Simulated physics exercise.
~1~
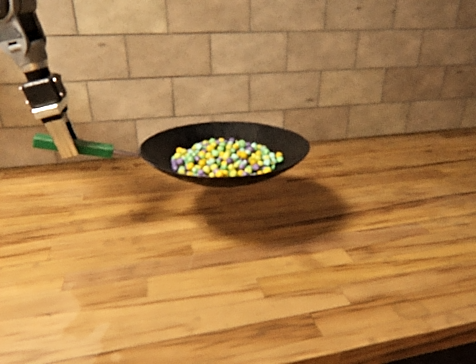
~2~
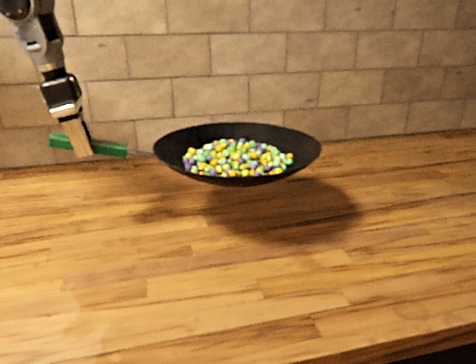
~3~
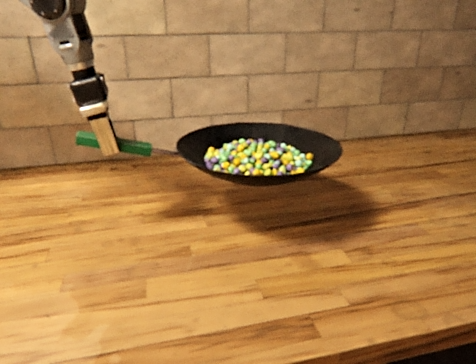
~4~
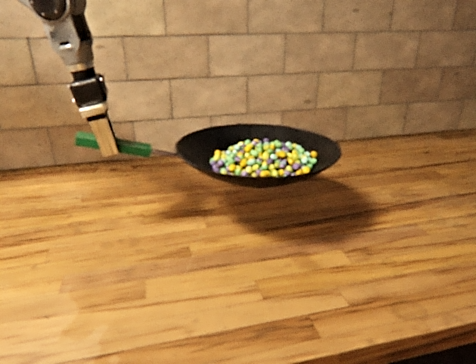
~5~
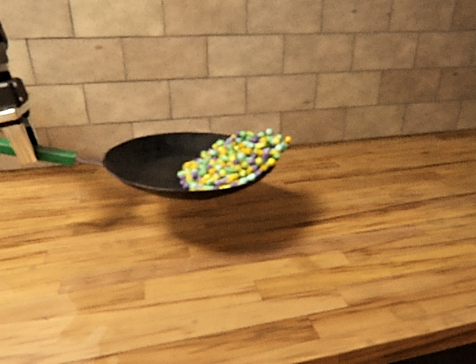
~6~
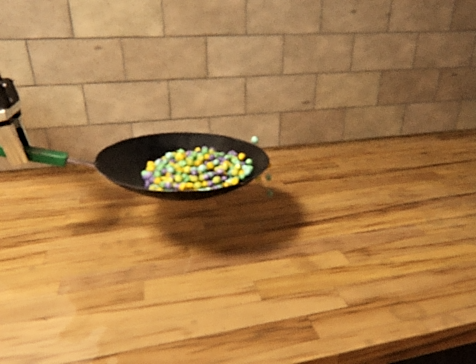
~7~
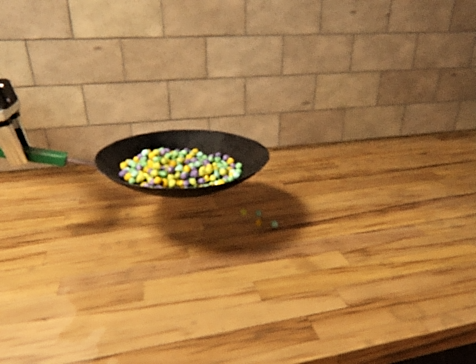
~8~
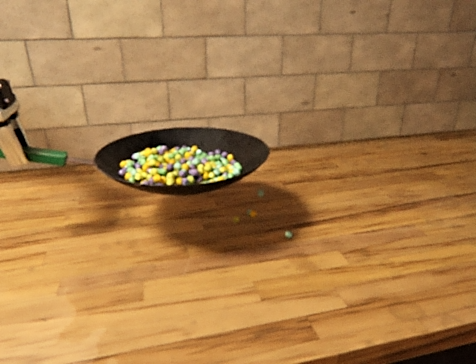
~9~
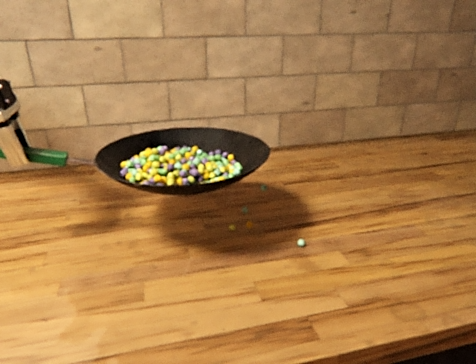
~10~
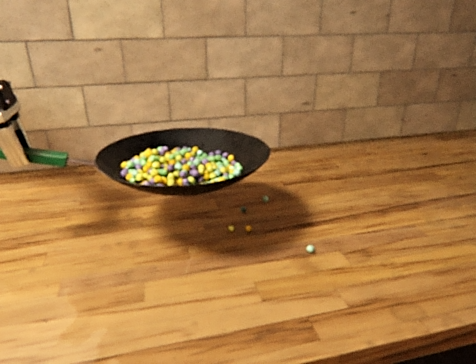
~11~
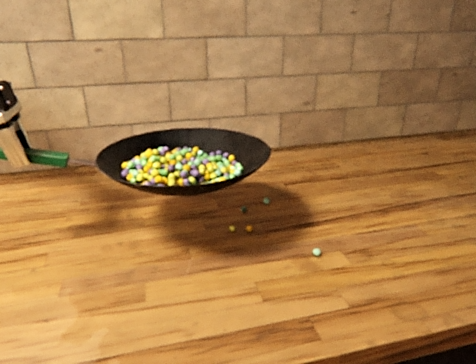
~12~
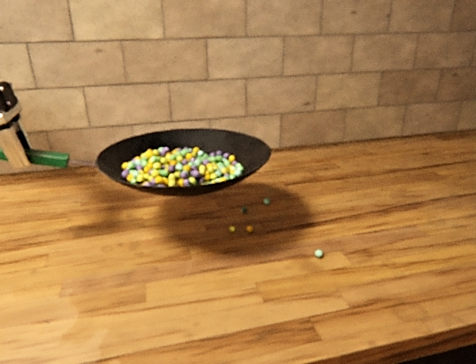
To begin with, a robot arm at the left grips the green handle of a black wok full of small colourful round sweets, held above a wooden counter before a brick wall. The arm carries the wok a little to the right and pauses. Then it pulls the wok sharply back to the left, and the sweets surge up against the right side, almost to the rim. A few hop over the edge and drop as the heap slides back. One pale green sweet rolls away to the right and slows. At the end the wok hangs still, nearly all its sweets inside, with a handful scattered on the counter.
